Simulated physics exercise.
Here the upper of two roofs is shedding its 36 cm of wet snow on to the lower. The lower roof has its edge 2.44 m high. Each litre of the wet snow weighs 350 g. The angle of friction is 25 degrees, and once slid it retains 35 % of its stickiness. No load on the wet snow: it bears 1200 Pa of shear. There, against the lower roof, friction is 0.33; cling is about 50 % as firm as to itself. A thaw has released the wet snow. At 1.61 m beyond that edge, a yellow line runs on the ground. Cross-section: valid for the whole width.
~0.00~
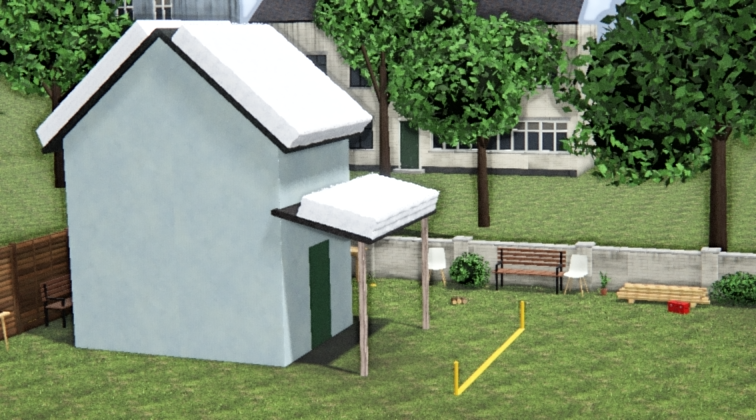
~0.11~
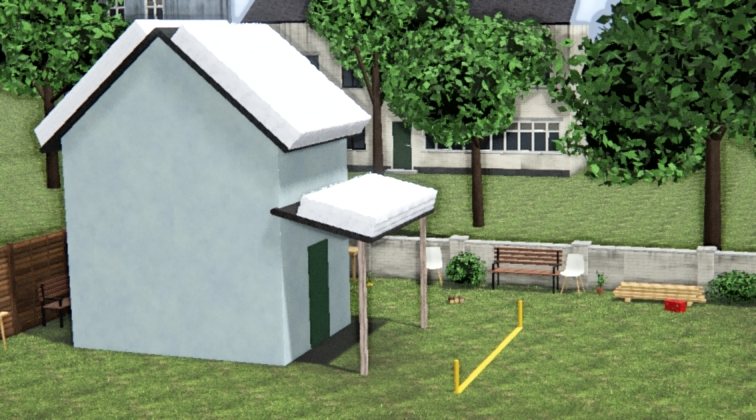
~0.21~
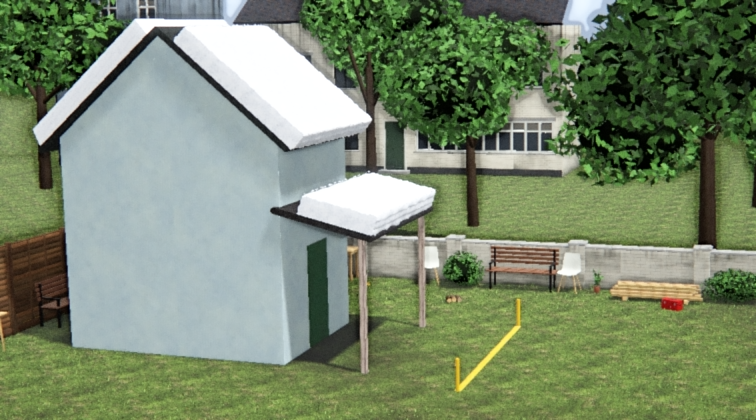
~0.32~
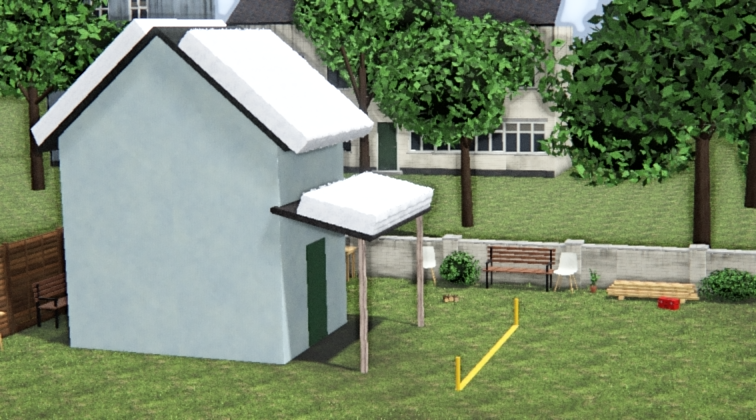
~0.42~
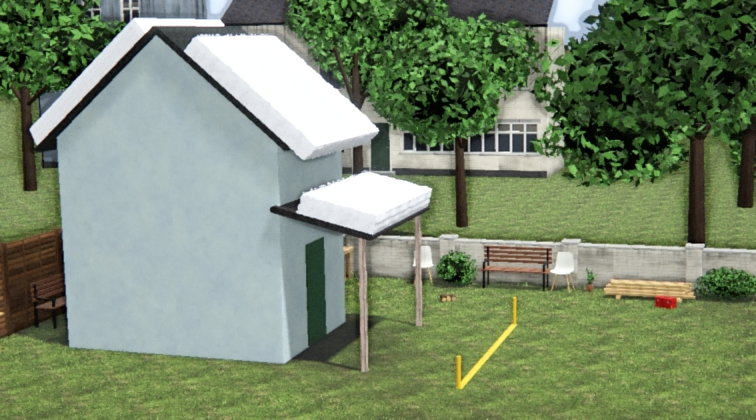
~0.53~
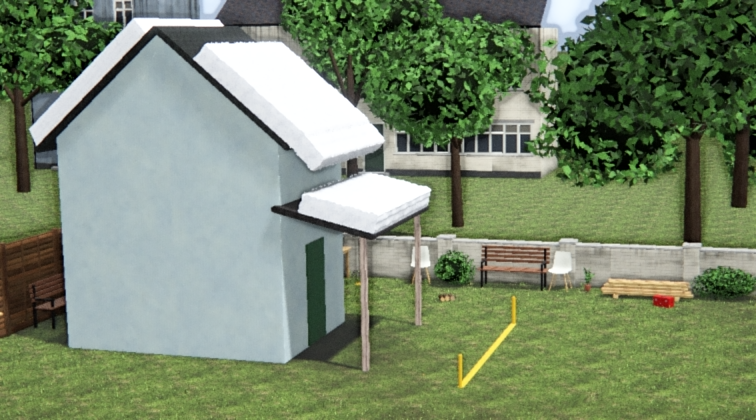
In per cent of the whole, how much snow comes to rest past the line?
43 %.
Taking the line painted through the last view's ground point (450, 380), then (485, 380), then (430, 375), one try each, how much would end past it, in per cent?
About 50 %, 35 %, 60 %.
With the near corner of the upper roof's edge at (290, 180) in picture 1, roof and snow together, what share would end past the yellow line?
I'd put it at close to 20 percent.
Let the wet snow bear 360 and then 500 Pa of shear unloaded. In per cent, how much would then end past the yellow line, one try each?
It'd be some 55 percent the first time and some 55 percent the second.
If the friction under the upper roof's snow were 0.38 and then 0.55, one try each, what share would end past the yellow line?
I'd say 30 %, followed by 12 %.
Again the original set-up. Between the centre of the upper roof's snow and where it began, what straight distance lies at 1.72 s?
4.6 m.
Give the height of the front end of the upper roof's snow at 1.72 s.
0.0 m or thereabouts.
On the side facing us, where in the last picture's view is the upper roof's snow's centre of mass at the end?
Look near (476, 343) in the final picture.
By 1.07 s, none is below the lower edge and 0 % is past the line.
By 1.72 s, 49 % is below the lower edge and 14 % is past the line.
By 2.36 s, 72 % is below the lower edge and 43 % is past the line.
By 3.00 s, 73 % is below the lower edge and 43 % is past the line.
By 3.50 s, at the end, 73 % is below the lower edge and 43 % is past the line.
